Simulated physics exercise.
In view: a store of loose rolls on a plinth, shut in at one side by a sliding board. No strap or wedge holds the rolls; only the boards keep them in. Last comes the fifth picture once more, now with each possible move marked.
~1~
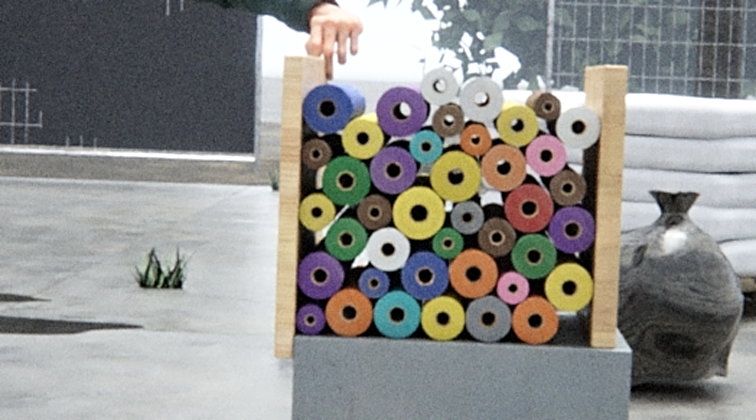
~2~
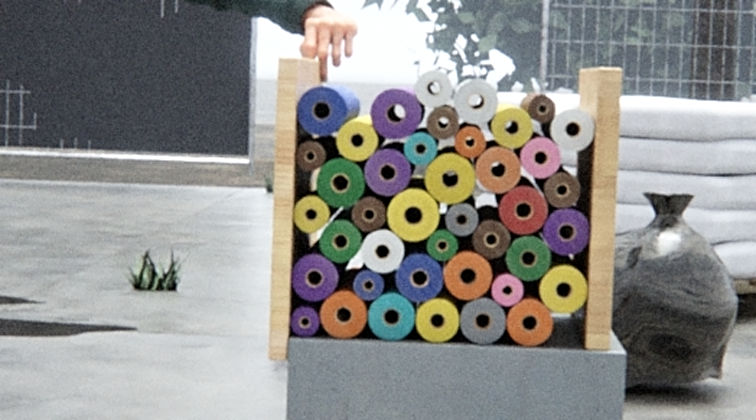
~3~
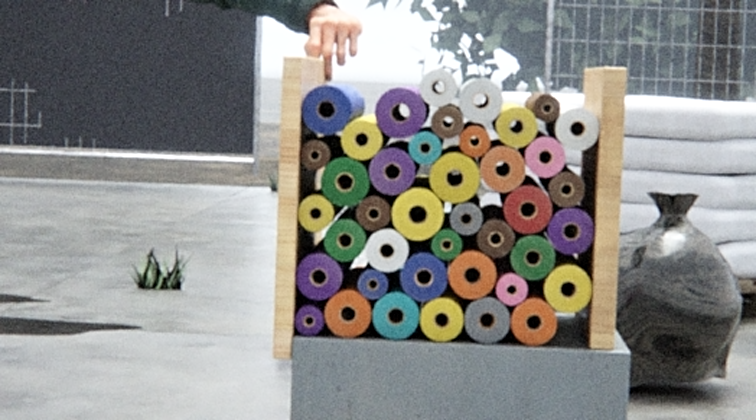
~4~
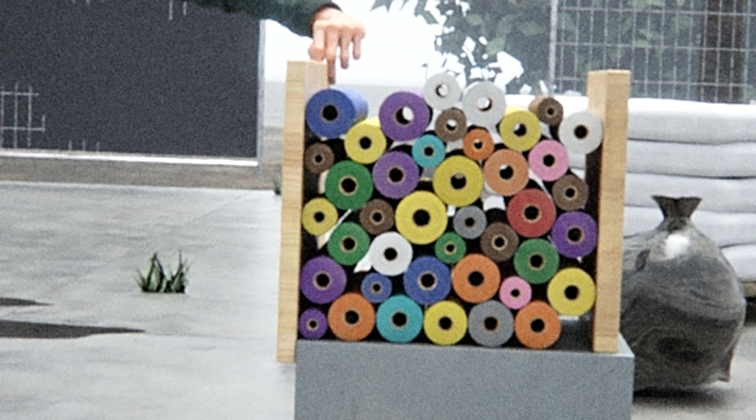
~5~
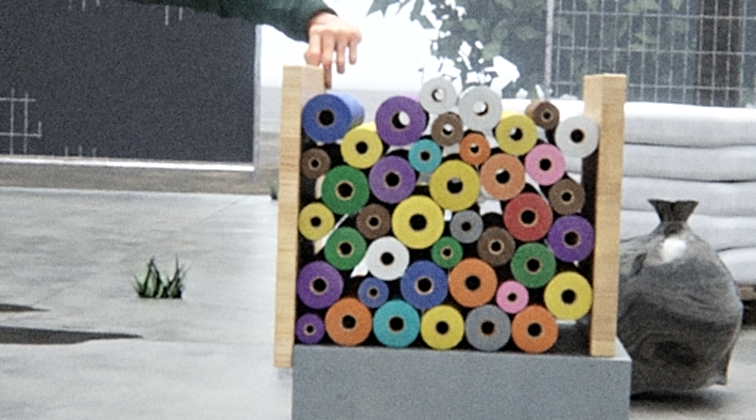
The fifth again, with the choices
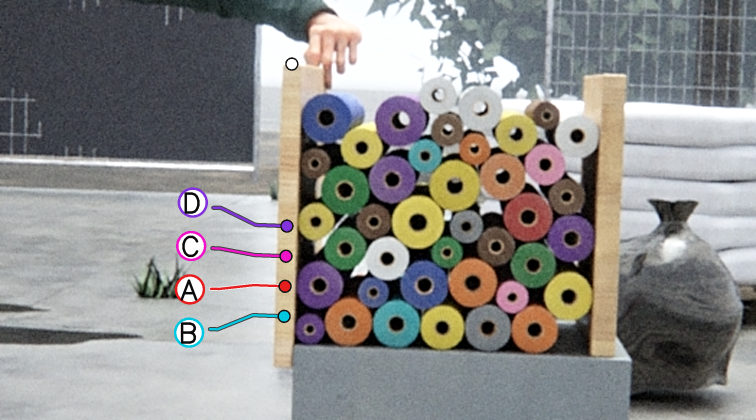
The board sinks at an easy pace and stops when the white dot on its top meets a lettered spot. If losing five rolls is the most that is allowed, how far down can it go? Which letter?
Slide it to C.
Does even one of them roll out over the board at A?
Yes, at A.
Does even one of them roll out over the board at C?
Yes, at C.
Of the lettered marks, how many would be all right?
Two of the four.
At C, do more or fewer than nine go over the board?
Fewer than nine.
On the marked copy, A at (285, 286); B at (284, 316); C at (286, 256); D at (287, 226); the white dot at (292, 64).
Following C. Soon after the start, top of the board (300, 147).
Later, top of the board (297, 239).
In the end, top of the board (297, 256), four out over the board.
As for the rest, A more than five out over the board; B more than five out over the board; D four out over the board.
